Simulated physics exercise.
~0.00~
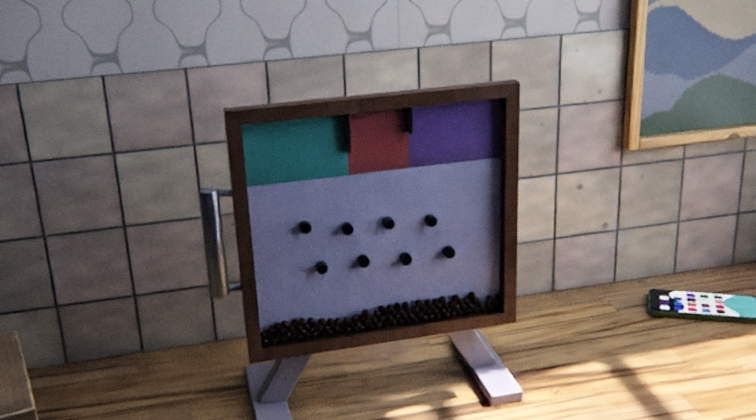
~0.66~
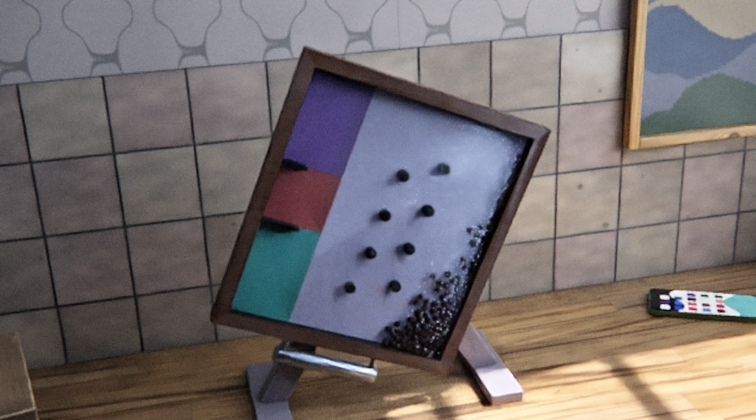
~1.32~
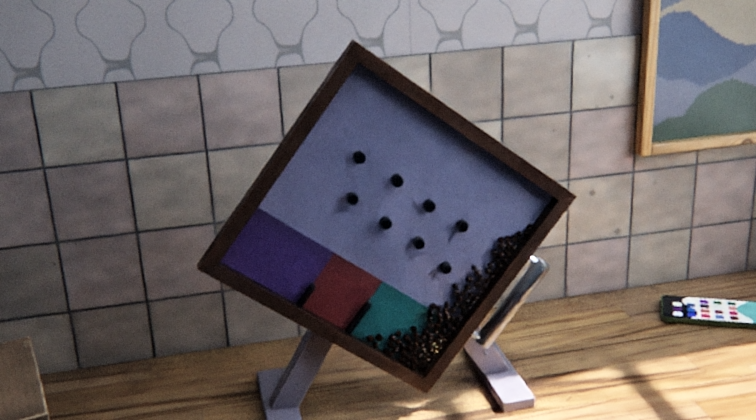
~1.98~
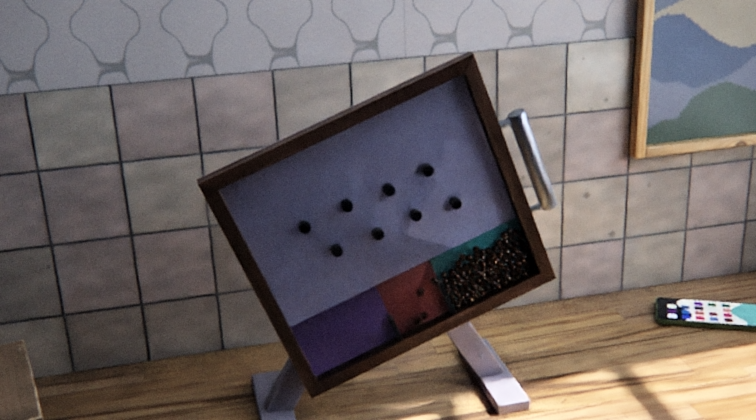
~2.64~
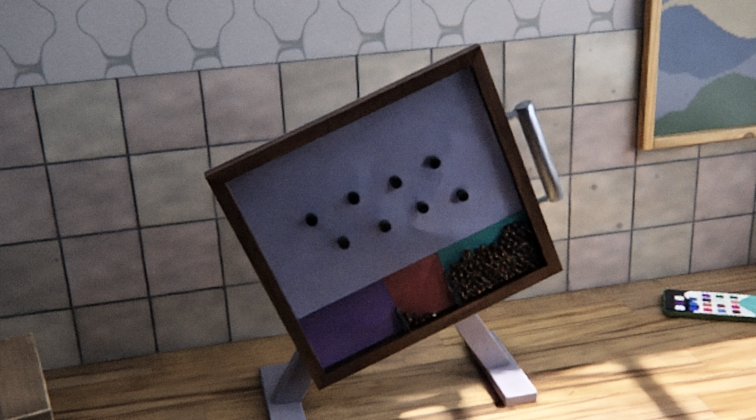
A dark-framed square box with a pale lilac face stands on a wooden counter before a tiled wall, seen from the front by a slightly swaying camera. Teal, red and purple pockets line its top, black pegs dot the middle, and dark beads cover the bottom; a colourful remote lies to the right beneath a landscape picture. The box turns anticlockwise, and the beads slide into the lower right corner. As it tips over, they pour towards the teal pocket. It stops tilted, most beads heaped in teal, a few in red and purple empty.
